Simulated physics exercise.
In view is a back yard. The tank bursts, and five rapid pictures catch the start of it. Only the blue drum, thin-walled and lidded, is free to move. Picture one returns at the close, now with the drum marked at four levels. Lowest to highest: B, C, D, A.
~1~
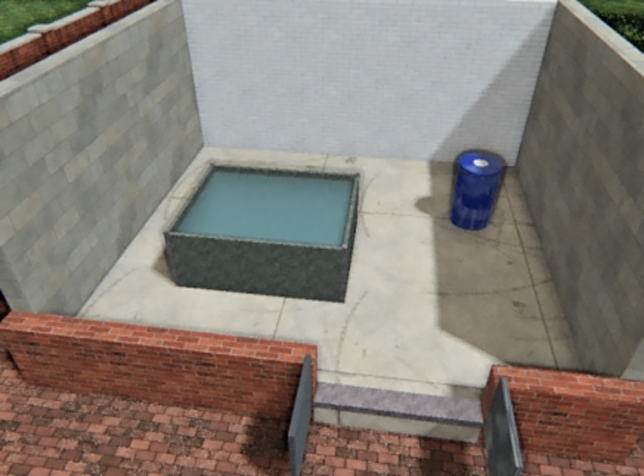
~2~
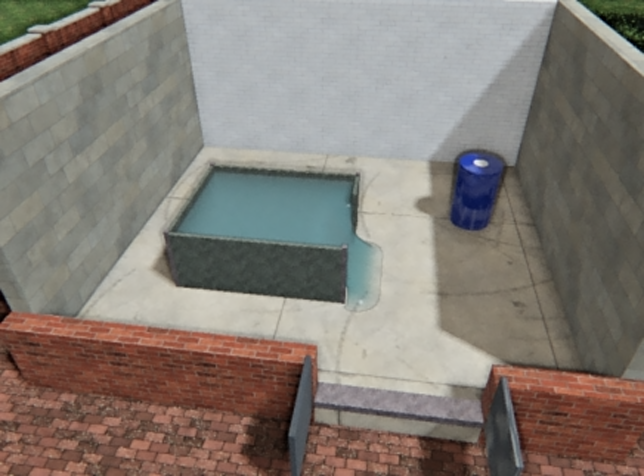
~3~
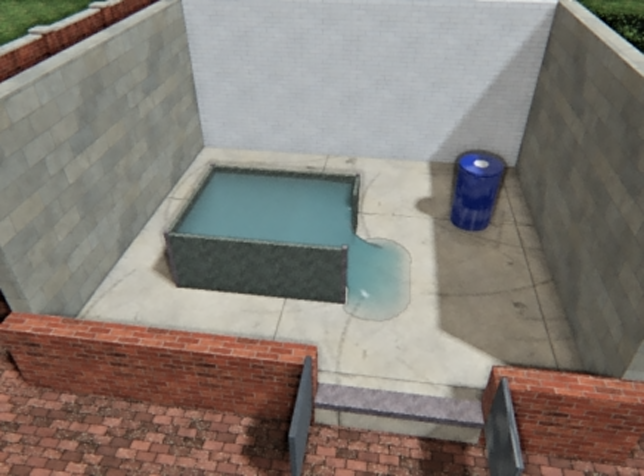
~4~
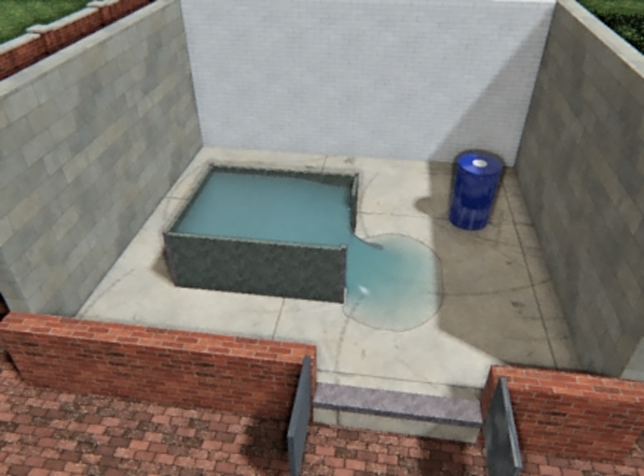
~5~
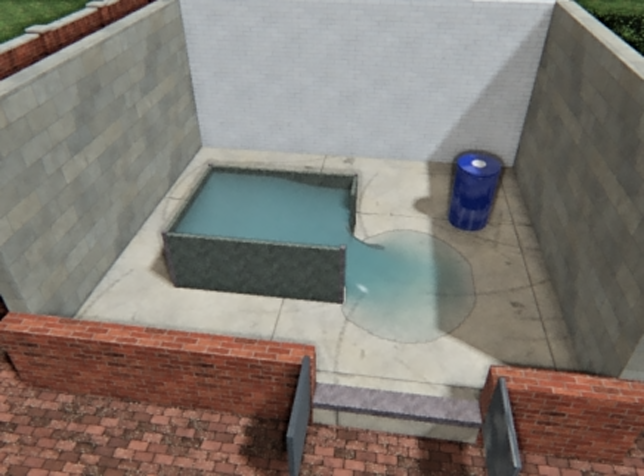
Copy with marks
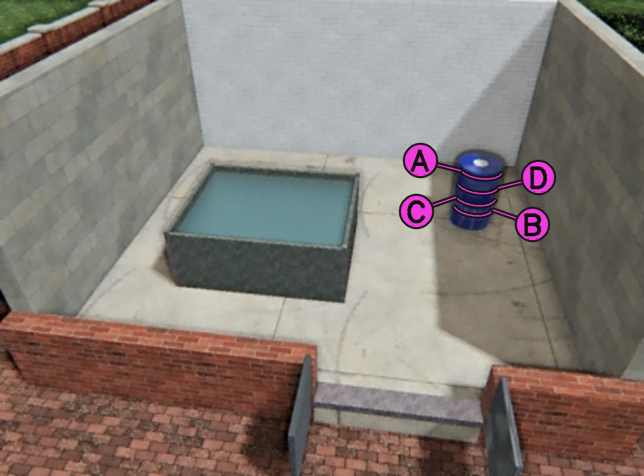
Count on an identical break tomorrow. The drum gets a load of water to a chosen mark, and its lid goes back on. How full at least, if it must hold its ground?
B.
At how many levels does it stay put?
All of the four.
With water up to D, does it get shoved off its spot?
No, not at all.
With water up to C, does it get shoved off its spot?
No, that is safe.
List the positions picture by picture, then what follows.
Lid of the blue drum at (481, 163); tank full, its middle at (271, 207); open gate at (402, 358), in the first picture.
In the second picture, 2 % of the ground wet, in view closest to the drum at (372, 246).
In the third picture, 4 % of the ground wet, in view closest to the drum at (392, 244).
In the fourth picture, 7 % of the ground wet, in view closest to the drum at (419, 246).
Lid of the blue drum at (479, 164); 11 % of the ground wet, in view closest to the drum at (447, 247), in the fifth picture.
On the marked copy, A at (482, 178); B at (474, 215); C at (476, 205); D at (479, 193); from the bottom up B, C, D, A.
If A is chosen, it does not move.
If B is chosen, it does not move.
If C is chosen, it does not move.
If D is chosen, it does not move.
